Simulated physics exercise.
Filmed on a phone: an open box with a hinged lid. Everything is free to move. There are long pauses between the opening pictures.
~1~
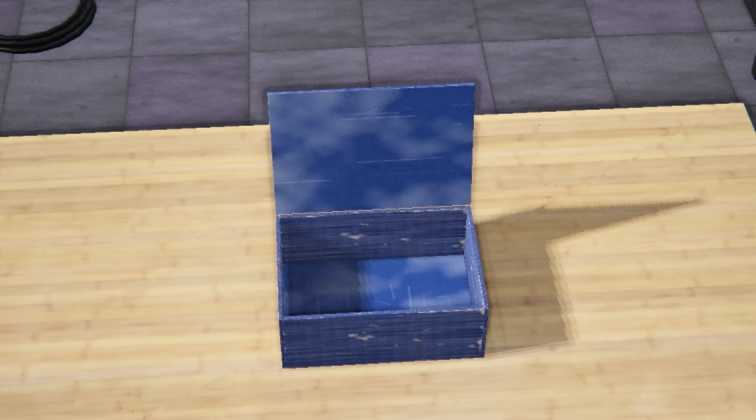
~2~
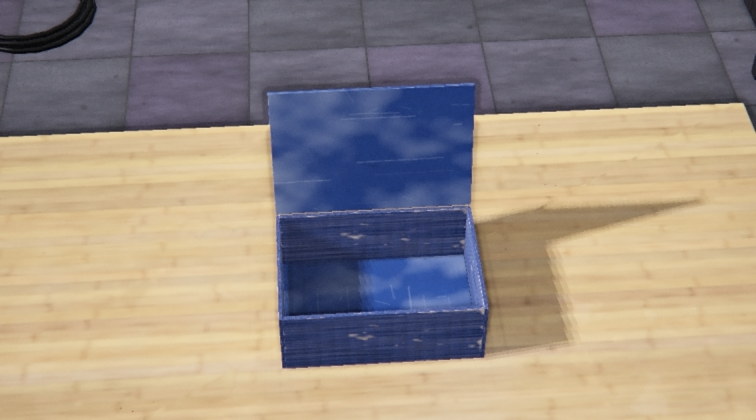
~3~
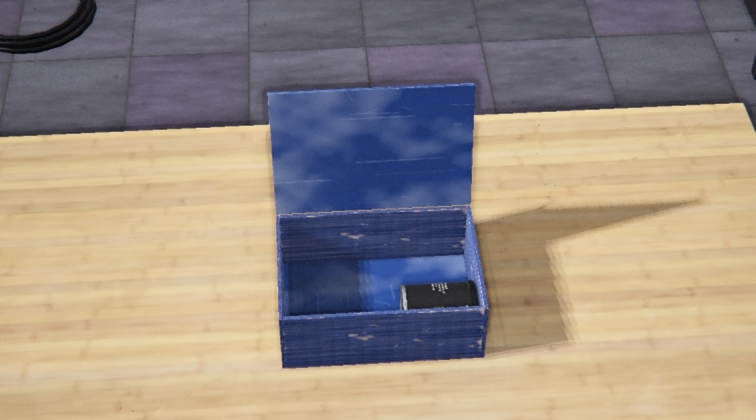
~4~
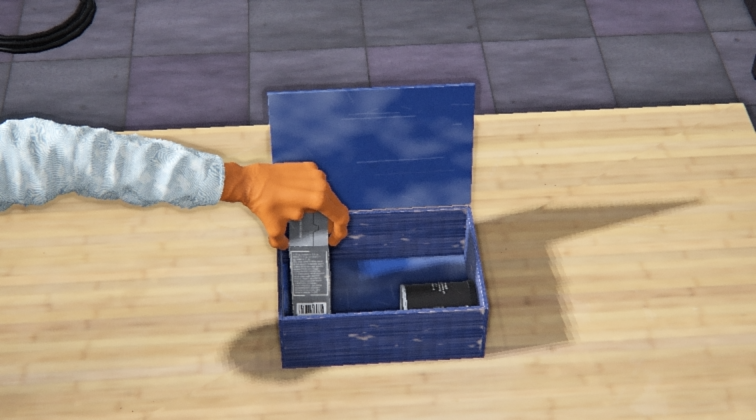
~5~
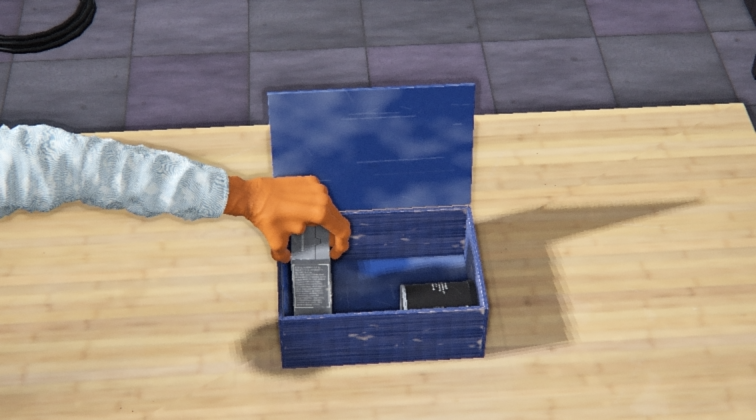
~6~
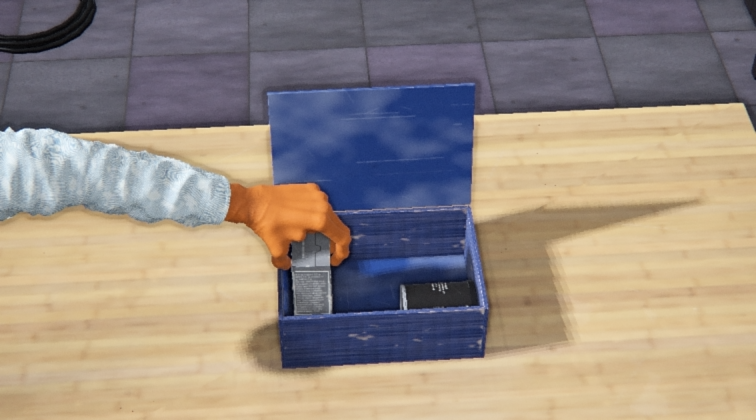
In an open blue box holding a black item, a hand lowers a grey carton.
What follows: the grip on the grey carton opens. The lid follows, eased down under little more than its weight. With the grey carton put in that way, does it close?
Outcome: The lid is held up.
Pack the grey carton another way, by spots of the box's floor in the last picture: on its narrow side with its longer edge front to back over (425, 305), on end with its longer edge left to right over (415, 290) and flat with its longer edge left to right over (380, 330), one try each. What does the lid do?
In the first case it stays ajar; in the second case it will not close; in the third case it stays ajar.
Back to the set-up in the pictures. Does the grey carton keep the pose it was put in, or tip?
The grey carton stays as placed.
Then, 1.40 s on from there, lid 72° above the rim.
Then, 2.10 s on from there, lid 34° above the rim.
In the end, lid 34° above the rim; both unmoved. At the end, from the last picture's camera, grey carton near (313, 288).
